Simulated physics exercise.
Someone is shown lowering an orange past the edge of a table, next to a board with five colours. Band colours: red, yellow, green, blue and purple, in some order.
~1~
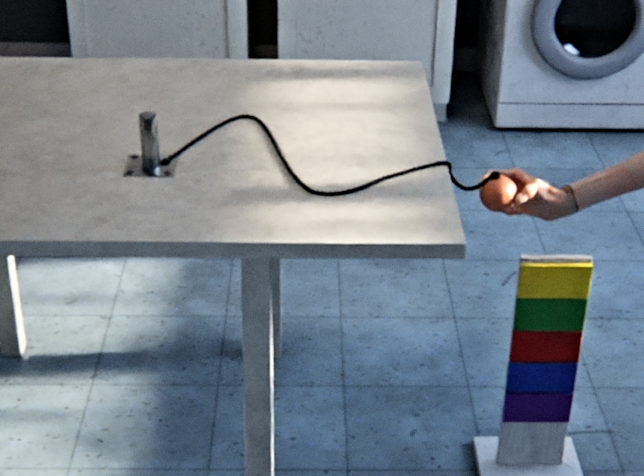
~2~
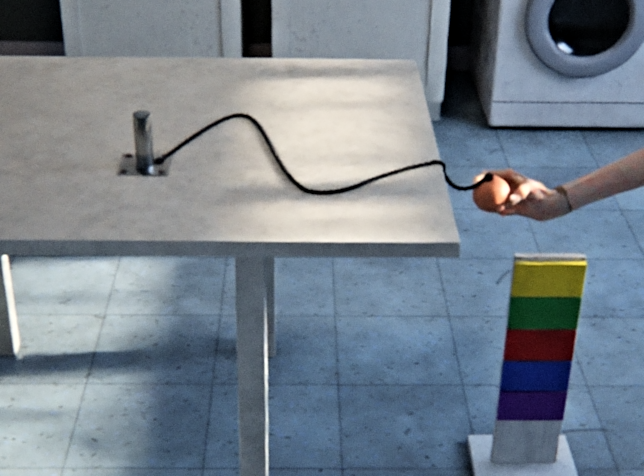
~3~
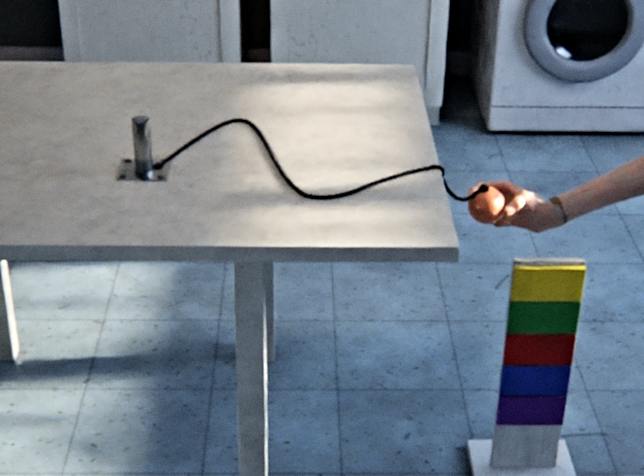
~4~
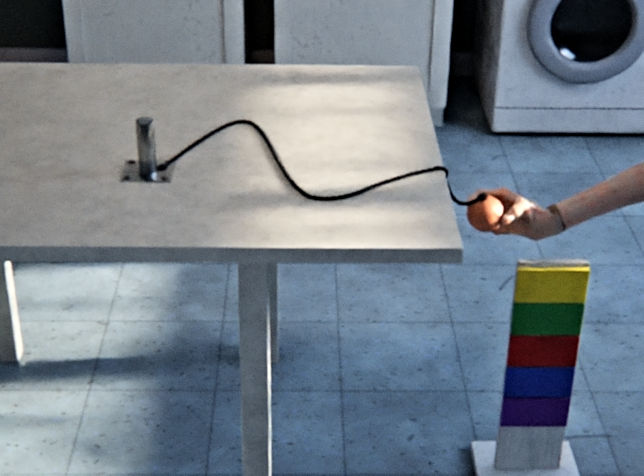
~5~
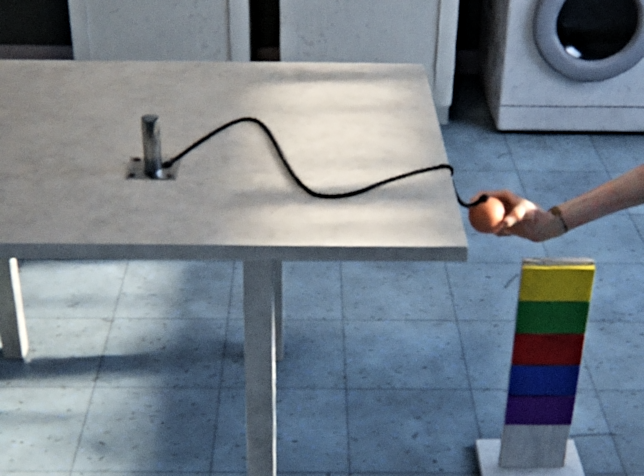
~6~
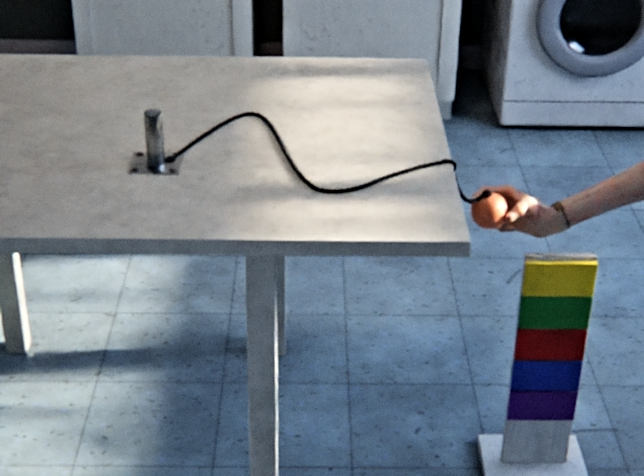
Hand holding an orange ball on a black cord beside a table edge, dipping slightly near a colour-banded post.
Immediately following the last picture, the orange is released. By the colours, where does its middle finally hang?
At the purple band.
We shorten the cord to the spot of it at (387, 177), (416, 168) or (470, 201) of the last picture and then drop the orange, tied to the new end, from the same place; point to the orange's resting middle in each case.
The pixels come out at around (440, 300), (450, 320) and (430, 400), one per try.
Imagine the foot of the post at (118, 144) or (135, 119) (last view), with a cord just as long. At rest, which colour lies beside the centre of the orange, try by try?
For the first it would be blue, for the second blue.
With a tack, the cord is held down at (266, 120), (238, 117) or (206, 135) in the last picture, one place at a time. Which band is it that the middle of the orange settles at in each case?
Red; red; blue.
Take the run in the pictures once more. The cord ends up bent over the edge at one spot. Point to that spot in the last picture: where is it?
The point at (294, 166).
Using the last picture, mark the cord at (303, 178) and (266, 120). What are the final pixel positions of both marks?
The first one ends up at (448, 175) and the second one at (338, 153).
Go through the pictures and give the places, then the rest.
In the first picture, orange (498, 194); yellow (555, 283); green (551, 315); red (546, 348); blue (542, 379); purple (538, 409).
In the second picture, orange (491, 194); cord through (185, 143) (249, 117) (277, 156) (327, 193) (412, 168).
In the third picture, orange (487, 205).
In the fourth picture, orange (485, 214); cord through (188, 149) (252, 123) (279, 162) (330, 199) (415, 174).
In the fifth picture, orange (487, 216).
In the sixth picture, orange (489, 211); cord through (196, 141) (260, 116) (287, 155) (338, 192) (423, 167).
A little later, orange near (404, 378); level with purple.
Next, orange near (447, 394); level with purple.
When it is over, orange near (425, 389); level with purple. Its centre hangs level with the purple band.
